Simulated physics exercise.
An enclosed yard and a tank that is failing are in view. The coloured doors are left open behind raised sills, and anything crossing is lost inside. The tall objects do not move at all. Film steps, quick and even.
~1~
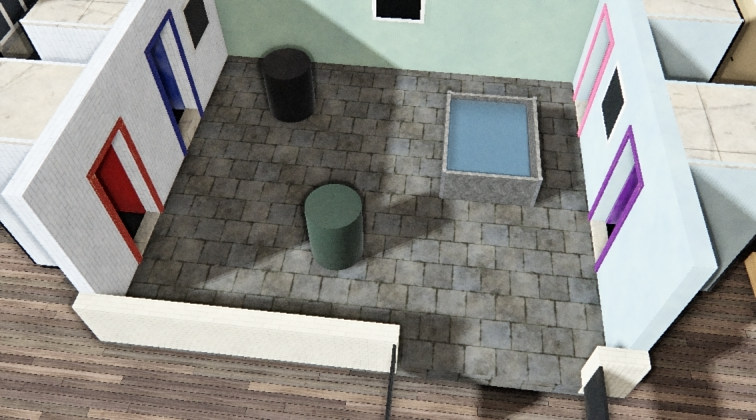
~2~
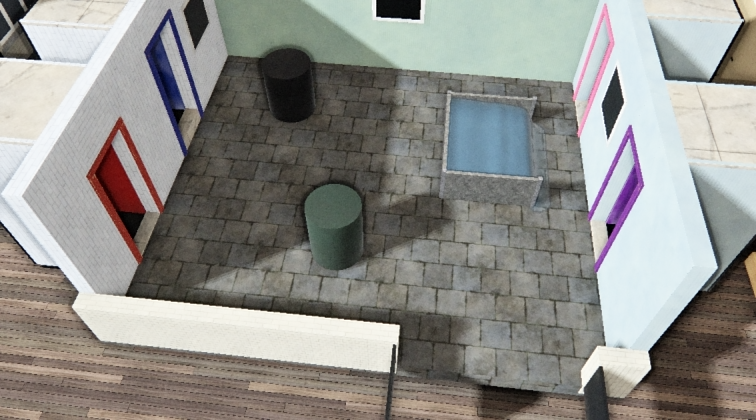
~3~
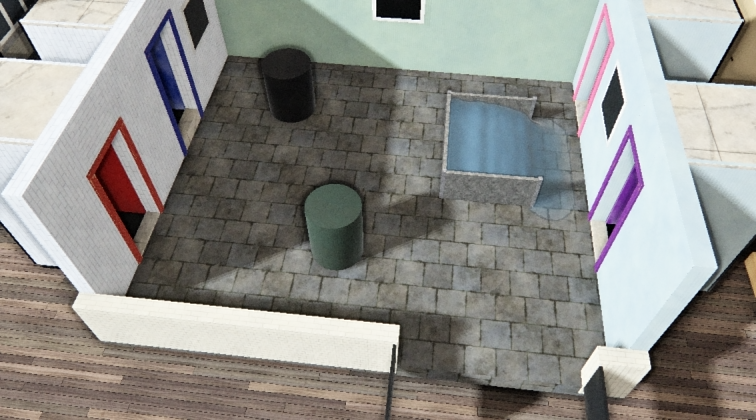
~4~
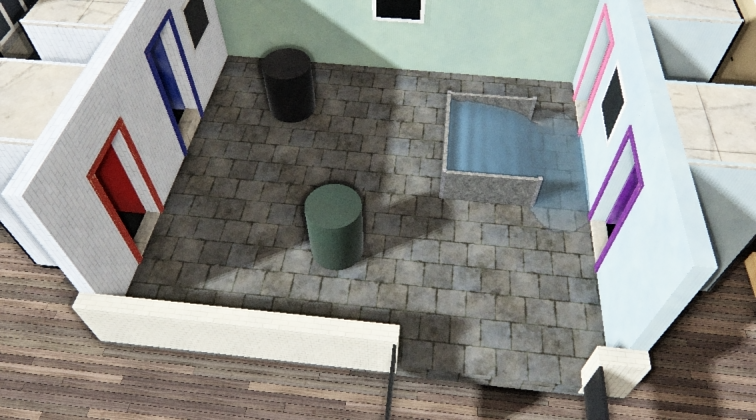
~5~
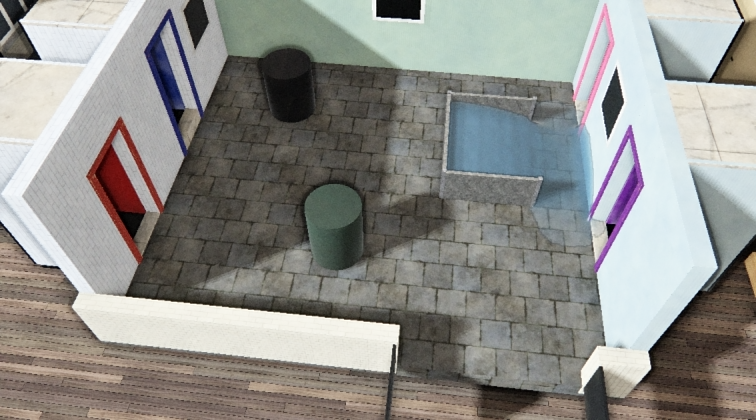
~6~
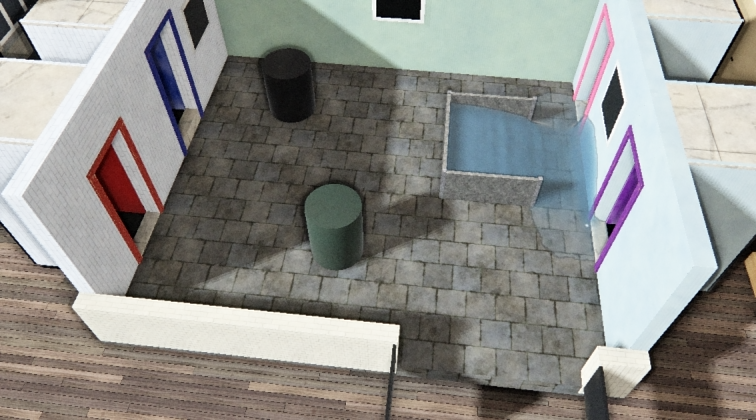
The video shows a walled yard with paved flooring, coloured doorways and two upright cylinders, where a water tank opens on its right side and water pours out, spreading across the paving to the right-hand wall beside the purple doorway.
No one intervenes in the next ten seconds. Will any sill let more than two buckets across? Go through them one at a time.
The pink door does; the purple door does; the blue door does not; the red door does not.
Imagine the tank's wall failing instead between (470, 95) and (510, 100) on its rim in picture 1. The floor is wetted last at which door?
I'd name the red door.
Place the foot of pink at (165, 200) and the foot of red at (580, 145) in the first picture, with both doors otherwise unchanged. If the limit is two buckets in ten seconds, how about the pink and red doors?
After that, the pink door stays within the limit and the red door tops the limit.
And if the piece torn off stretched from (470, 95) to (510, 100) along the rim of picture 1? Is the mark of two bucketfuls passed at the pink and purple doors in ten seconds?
Here the pink door gets too much, and the purple door keeps within bounds.
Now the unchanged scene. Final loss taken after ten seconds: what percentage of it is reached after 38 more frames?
Near 75 in a hundred.
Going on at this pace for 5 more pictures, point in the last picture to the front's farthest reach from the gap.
The front tops out at about (601, 326).
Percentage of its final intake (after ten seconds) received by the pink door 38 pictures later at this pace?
Share at that point: Roughly 90 %.
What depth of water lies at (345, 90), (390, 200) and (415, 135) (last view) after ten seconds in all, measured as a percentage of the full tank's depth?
In order: Roughly 4, 2 and 2 in a hundred.
A moment on, water covers 10 % of the floor; the pink door over two buckets in, the purple door under two buckets in, the blue door not reached, the red door not reached.
Next, water covers 20 % of the floor; the pink door far over two buckets in, the purple door over two buckets in, the blue door not reached, the red door not reached.
Then, water covers 35 % of the floor; the pink door far over two buckets in, the purple door over two buckets in, the blue door not reached, the red door not reached.
Later, water covers 40 % of the floor; the pink door far over two buckets in, the purple door far over two buckets in, the blue door not reached, the red door not reached.
In the end, water covers 50 % of the floor; the pink door far over two buckets in, the purple door far over two buckets in, the blue door wet at the sill, nothing in, the red door not reached.
